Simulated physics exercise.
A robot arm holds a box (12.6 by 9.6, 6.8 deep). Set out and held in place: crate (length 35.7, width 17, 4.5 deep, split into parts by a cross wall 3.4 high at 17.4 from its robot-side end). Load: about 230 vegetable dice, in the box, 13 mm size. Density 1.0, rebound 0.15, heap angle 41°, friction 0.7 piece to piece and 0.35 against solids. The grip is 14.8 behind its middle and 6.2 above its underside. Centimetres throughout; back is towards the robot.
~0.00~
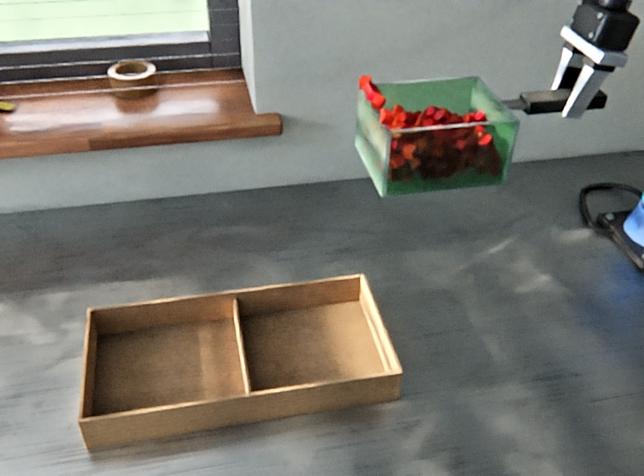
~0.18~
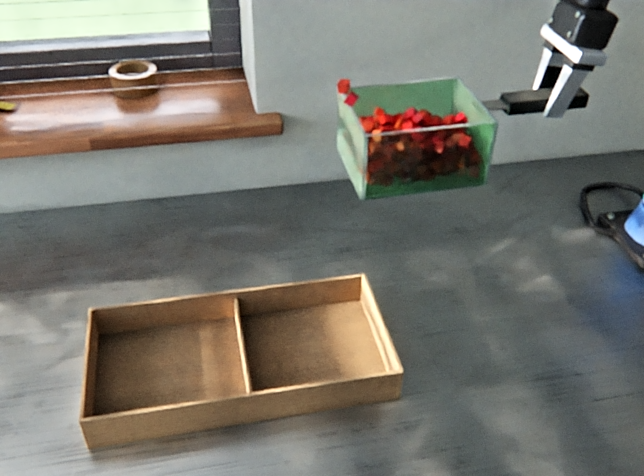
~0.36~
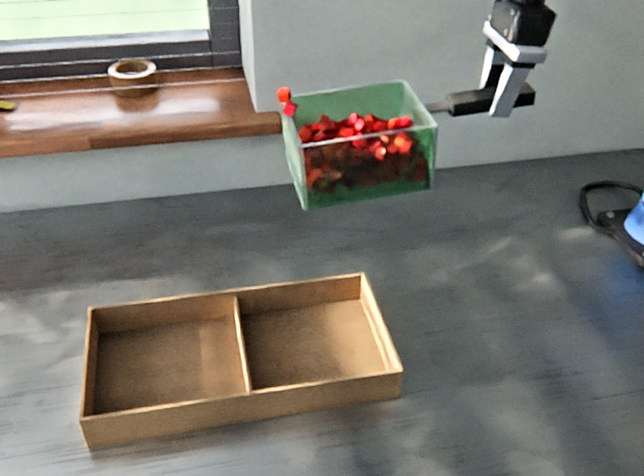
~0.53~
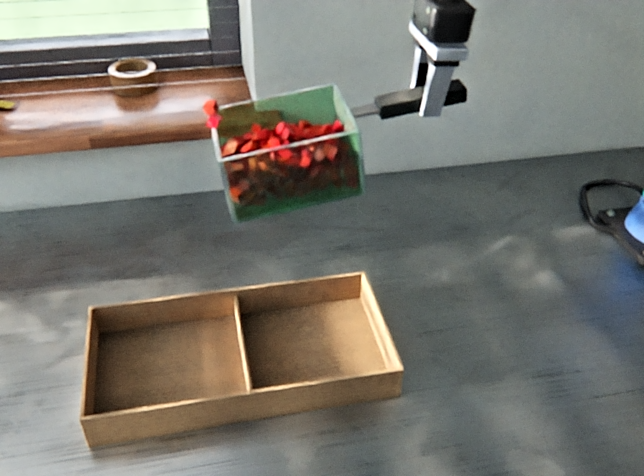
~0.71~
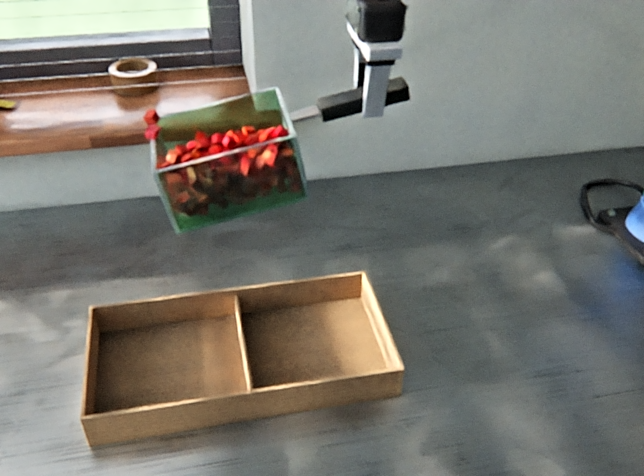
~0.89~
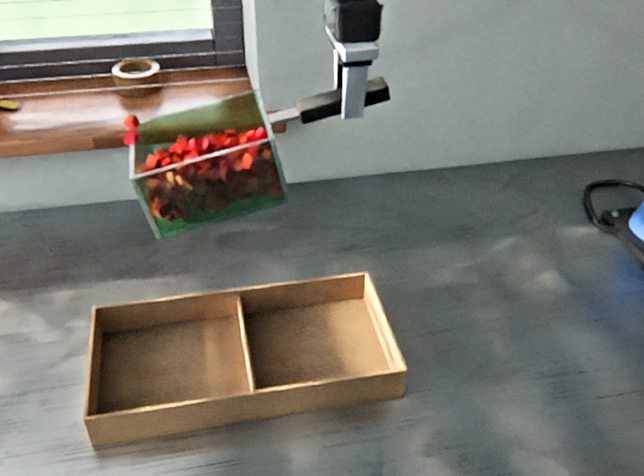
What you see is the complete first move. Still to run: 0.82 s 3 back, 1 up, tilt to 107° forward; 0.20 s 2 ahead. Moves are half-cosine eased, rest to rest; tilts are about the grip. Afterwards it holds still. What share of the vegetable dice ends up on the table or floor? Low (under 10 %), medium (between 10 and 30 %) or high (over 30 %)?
Answer: Low; under 10 % of the vegetable dice finish on the table or floor.
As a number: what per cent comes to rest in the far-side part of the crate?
About 0 per cent.
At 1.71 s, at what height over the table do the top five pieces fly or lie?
About 28 cm.
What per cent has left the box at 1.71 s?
Some 20 per cent.
After 1.30 s, tilted 59° forward, highest piece 27 above the table; 228 in the box, 2 in the far-side part.
After 1.71 s, tilted 107° forward, highest piece 29 above the table; 189 in the box, 25 in the robot-side part, 2 in the far-side part, 2 on the table or floor, 12 in flight or on a rim.
After 2.11 s, tilted 107° forward, highest piece 20 above the table; 136 in the robot-side part, 70 in the box, 10 on the table or floor, 2 in the far-side part, 12 in flight or on a rim.
After 3.16 s, tilted 107° forward, highest piece 20 above the table; 179 in the robot-side part, 39 in the box, 10 on the table or floor, 2 in the far-side part.
At rest, 179 in the robot-side part, 39 in the box, 10 on the table or floor, 2 in the far-side part. That is 4 % on the table or floor.
